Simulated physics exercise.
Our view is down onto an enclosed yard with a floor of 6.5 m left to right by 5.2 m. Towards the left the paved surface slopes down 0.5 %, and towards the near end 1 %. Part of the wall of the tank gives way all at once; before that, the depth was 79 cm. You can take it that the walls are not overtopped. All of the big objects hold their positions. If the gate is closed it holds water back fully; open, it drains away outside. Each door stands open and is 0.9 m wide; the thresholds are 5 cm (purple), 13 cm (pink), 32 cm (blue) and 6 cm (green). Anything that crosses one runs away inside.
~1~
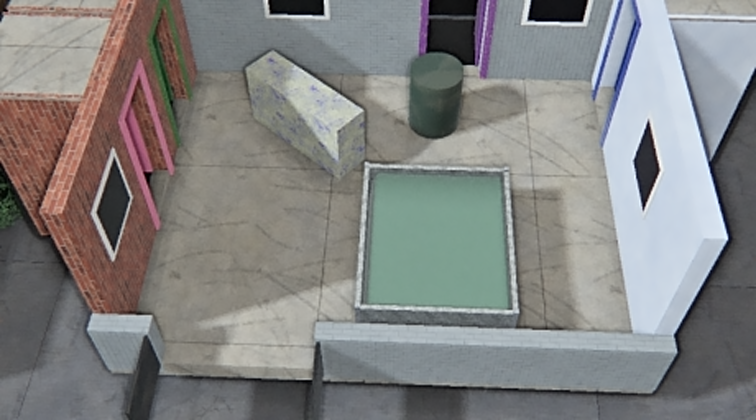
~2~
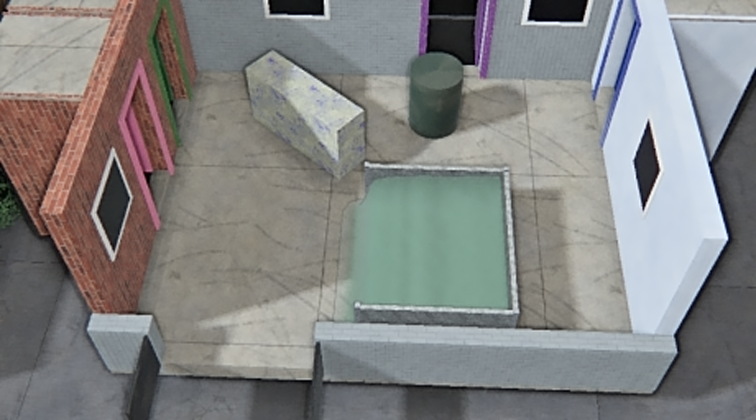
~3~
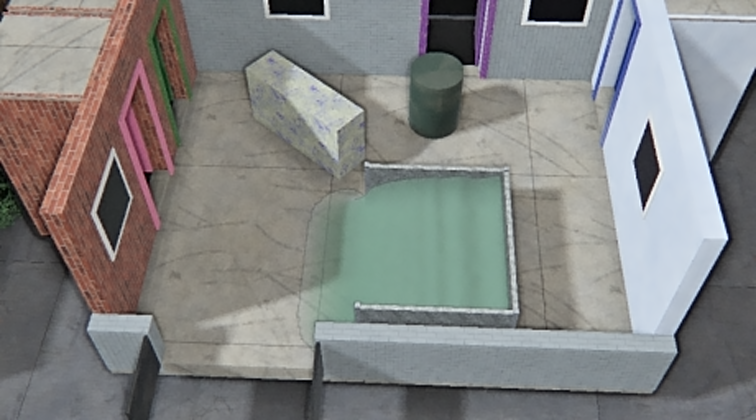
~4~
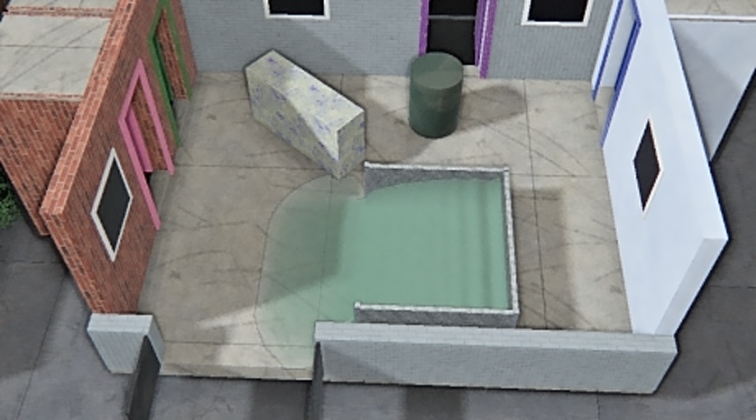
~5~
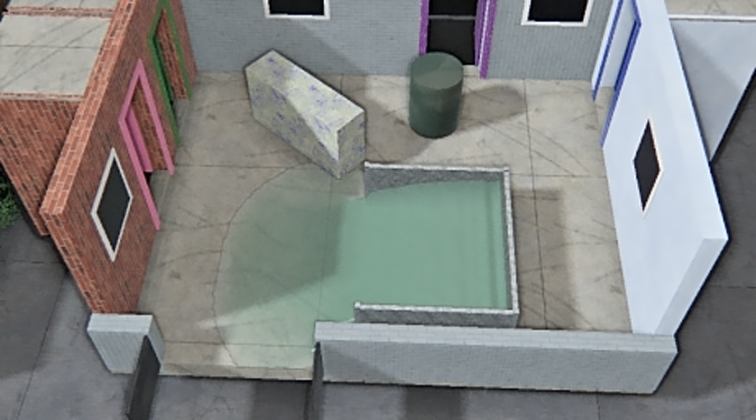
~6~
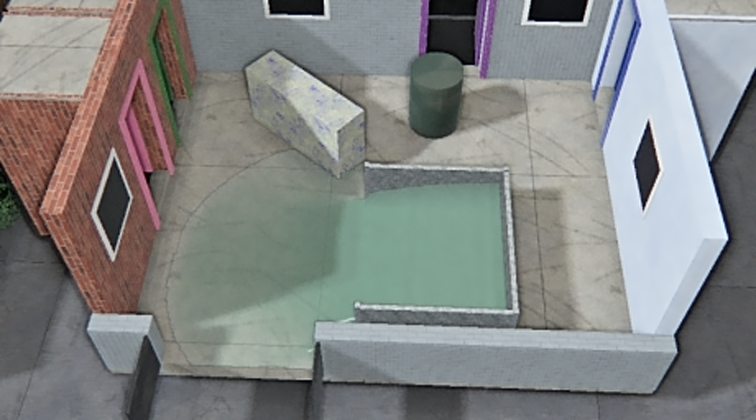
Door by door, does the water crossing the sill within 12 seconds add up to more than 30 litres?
The purple door is going to fall short of the limit. The pink door is going to top the limit. The blue door is going to fall short of the limit. The green door is going to top the limit.
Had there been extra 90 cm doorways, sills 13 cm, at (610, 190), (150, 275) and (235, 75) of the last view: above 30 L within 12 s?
Door 1: Lower; door 2: Higher; door 3: Higher.
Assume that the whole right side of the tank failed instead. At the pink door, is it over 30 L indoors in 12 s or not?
At the pink door the limit is not exceeded.
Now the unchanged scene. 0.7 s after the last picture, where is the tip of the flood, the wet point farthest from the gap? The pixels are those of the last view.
That lands around (185, 122) in the last picture.
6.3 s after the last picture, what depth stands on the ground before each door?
In cm: Purple 6, pink 11, blue 8, green 12.
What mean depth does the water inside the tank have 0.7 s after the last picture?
I'd put the mean depth near 33 centimetres.
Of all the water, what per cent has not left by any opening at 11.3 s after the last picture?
Share still there: About 42 %.
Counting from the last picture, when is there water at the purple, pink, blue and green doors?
Arrival: Purple 3.4 s, pink 0.2 s, blue 5.0 s, green 0.7 s.
Then, 0.7 s after the last picture water covers 40 % of the floor and is deepest (51 cm) near (129, 345); purple door not reached, pink door 30 cm at the sill, 36 L in, blue door not reached, green door 5 cm at the sill, 0 L in.
Then, 1.5 s after the last picture water covers 45 % of the floor and is deepest (44 cm) near (129, 345); purple door not reached, pink door 33 cm at the sill, 134 L in, blue door not reached, green door 17 cm at the sill, 17 L in.
Then, 2.8 s after the last picture water covers 50 % of the floor and is deepest (32 cm) near (197, 75); purple door not reached, pink door 20 cm at the sill, 217 L in, blue door not reached, green door 12 cm at the sill, 57 L in.
Then, 6.3 s after the last picture water covers 80 % of the floor and is deepest (12 cm) near (157, 232); purple door 6 cm at the sill, 3 L in, pink door 11 cm at the sill, 231 L in, blue door 8 cm at the sill, 0 L in, green door 12 cm at the sill, 162 L in.
Then, 11.3 s after the last picture water covers 95 % of the floor and is deepest (9 cm) near (477, 357); purple door 2 cm at the sill, 5 L in, pink door 5 cm at the sill, 231 L in, blue door 2 cm at the sill, 0 L in, green door 3 cm at the sill, 180 L in.
